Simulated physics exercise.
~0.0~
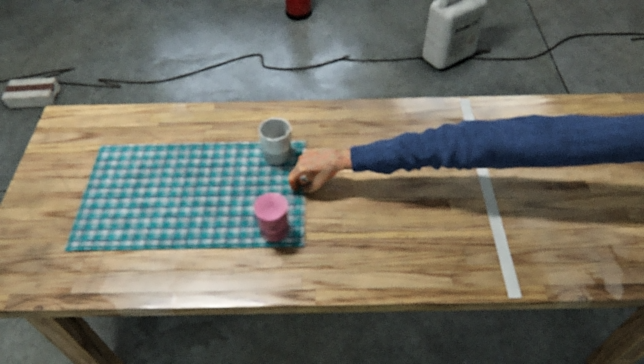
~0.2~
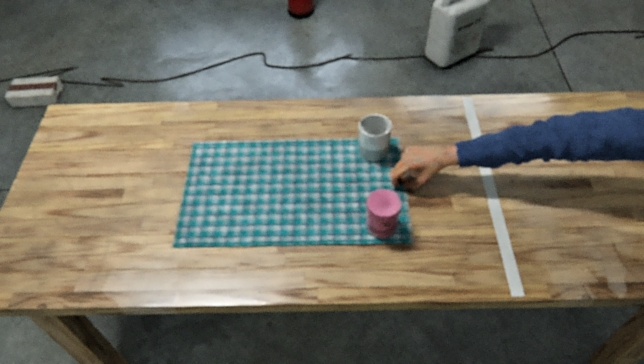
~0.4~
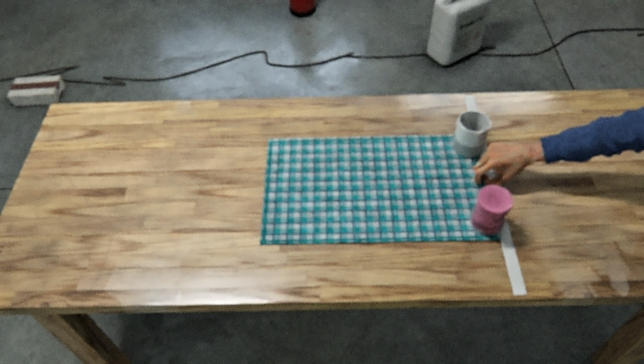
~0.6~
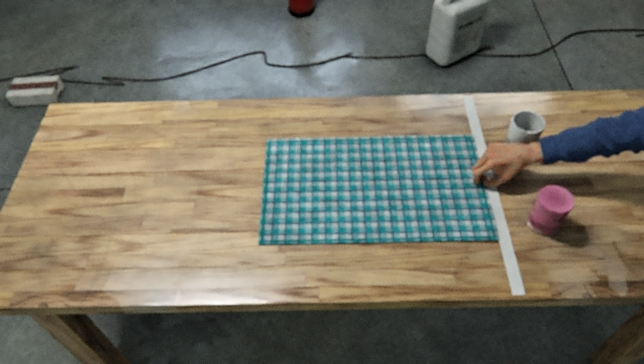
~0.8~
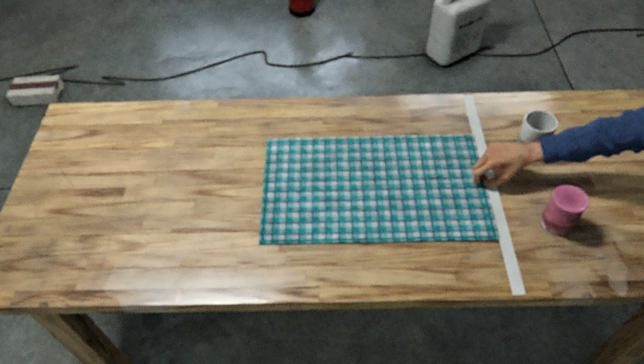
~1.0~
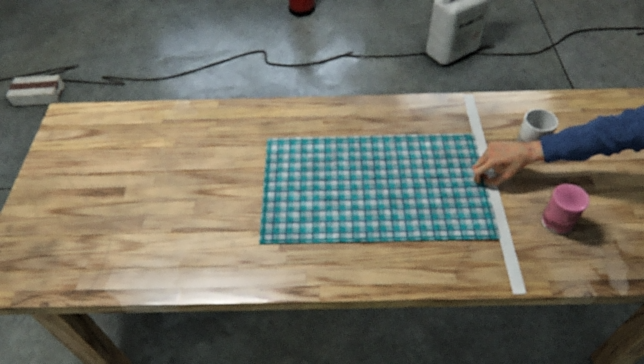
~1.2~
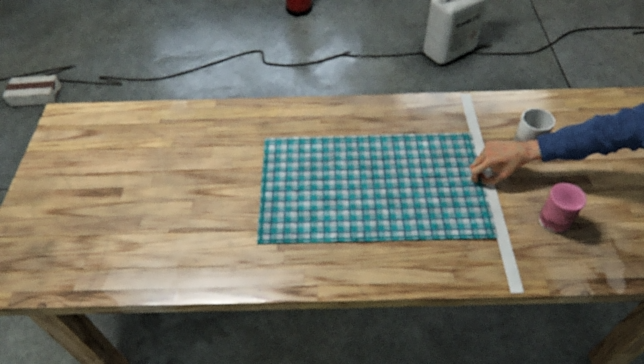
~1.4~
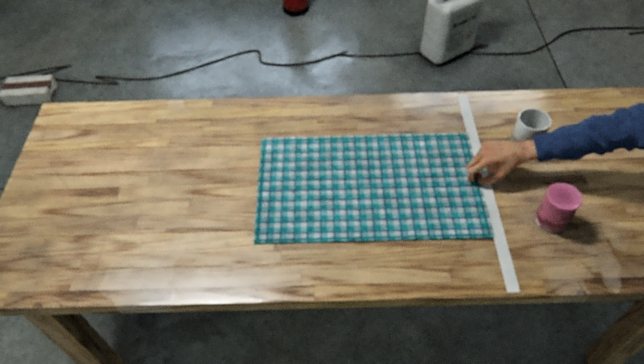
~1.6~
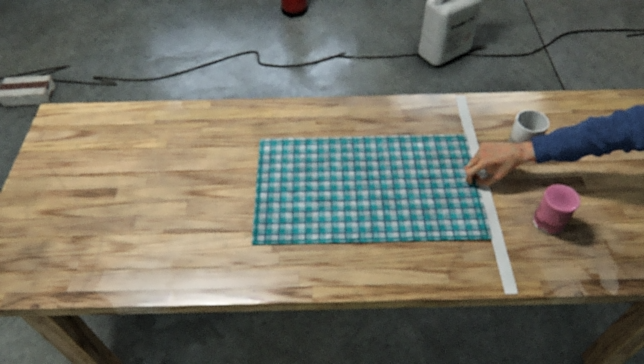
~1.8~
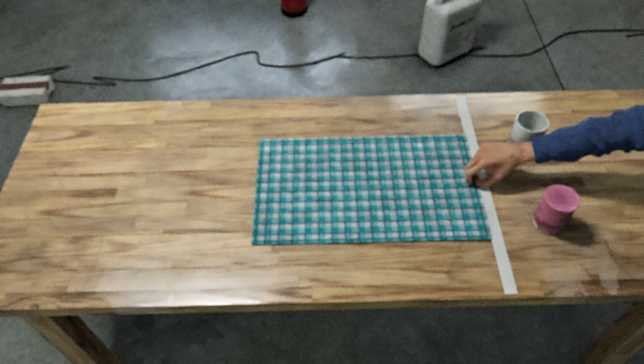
On a wooden table standing on a grey concrete floor, seen from above and in front, a turquoise checked tea towel lies left of a pale strip of tape. A white mug stands near the towel's far right corner and a pink tin near its closer right corner. A hand in a blue sleeve, reaching in from the right, grips the hem between them and pulls the towel rightward, carrying both along. At the tape the towel stops, but the mug and tin slide off over the tape. Both end upright on bare wood beyond it, the hand still at the hem.
